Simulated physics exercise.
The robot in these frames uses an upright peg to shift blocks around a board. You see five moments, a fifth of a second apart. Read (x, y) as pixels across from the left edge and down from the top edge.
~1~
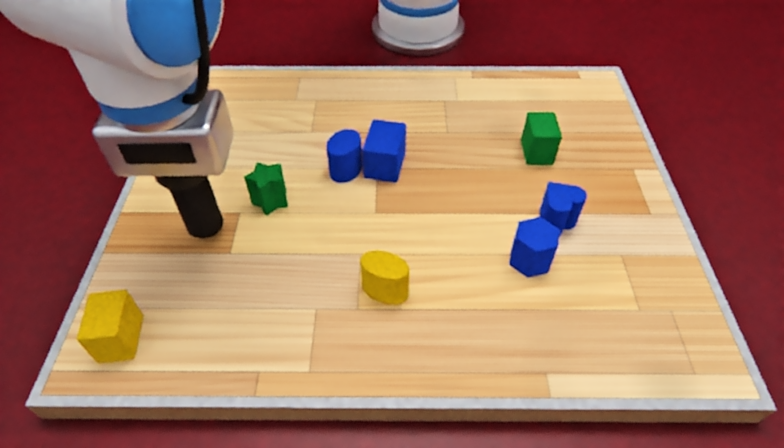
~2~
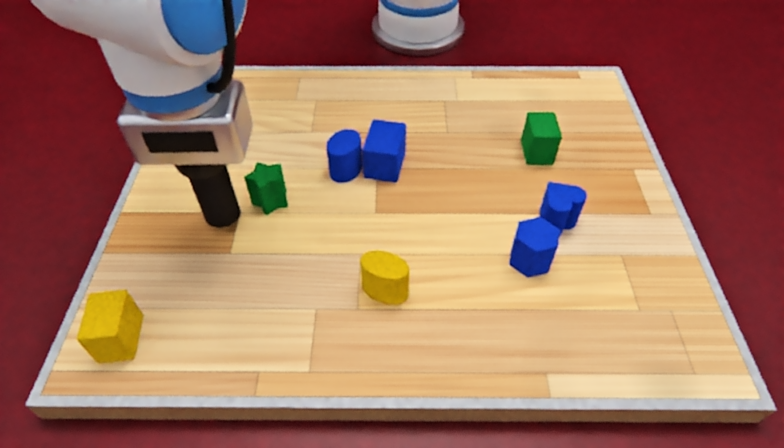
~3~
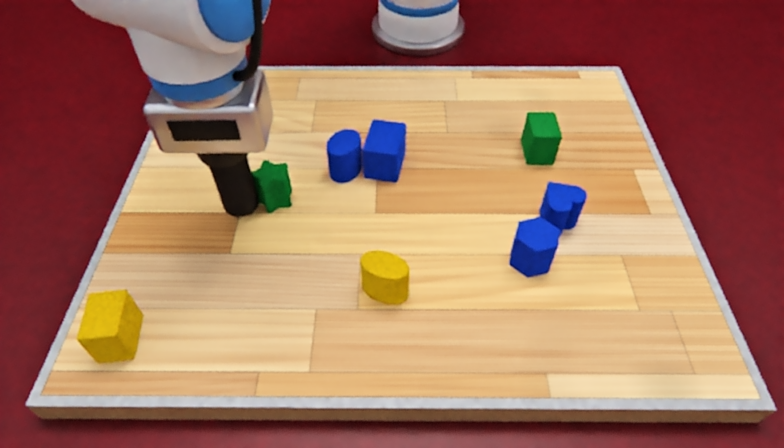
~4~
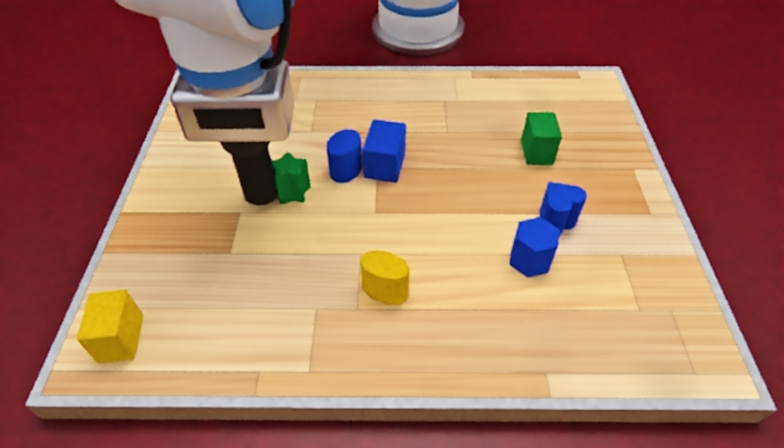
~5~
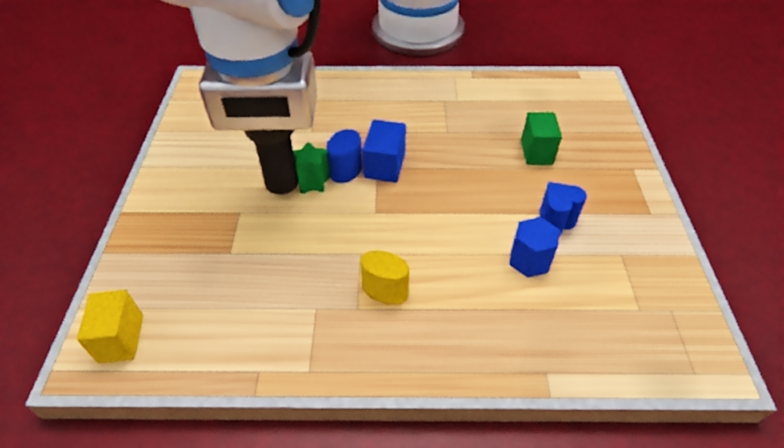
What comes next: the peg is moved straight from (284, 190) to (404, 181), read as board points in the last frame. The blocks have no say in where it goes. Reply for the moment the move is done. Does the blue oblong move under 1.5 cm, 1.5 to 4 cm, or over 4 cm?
It shifts by more than 4 cm.
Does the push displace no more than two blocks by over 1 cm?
No, that is not what happens.
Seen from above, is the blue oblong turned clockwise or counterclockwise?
Answer: Anticlockwise.
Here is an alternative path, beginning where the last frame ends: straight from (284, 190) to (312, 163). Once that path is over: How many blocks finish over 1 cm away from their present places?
I predict three or more.
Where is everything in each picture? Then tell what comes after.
The first picture shows lower end of the peg at (205, 225), tops of blocks, green star block at (264, 173), blue oval block at (344, 141), blue oblong at (385, 136).
The second picture shows peg at (223, 215), blocks as before.
The third picture shows peg at (241, 204), green star block at (269, 172).
The fourth picture shows peg at (261, 193), green star block at (287, 164).
The fifth picture shows peg at (282, 183), green star block at (308, 154), blue oval block at (344, 141), blue oblong at (385, 136).
What follows on the original path. One third of the way, peg at (324, 179); green star block at (351, 150); blue oval block at (362, 129), turned 50° anticlockwise; blue oblong at (397, 134).
Two thirds of the way, peg at (364, 176); green star block at (386, 142), turned 20° anticlockwise; blue oval block at (373, 119), turned 90° anticlockwise; blue oblong at (418, 129), turned 15° anticlockwise.
At the end, peg at (404, 173); green star block at (418, 135), turned 40° anticlockwise; blue oval block at (373, 119), turned 95° anticlockwise; blue oblong at (444, 120), turned 35° anticlockwise.
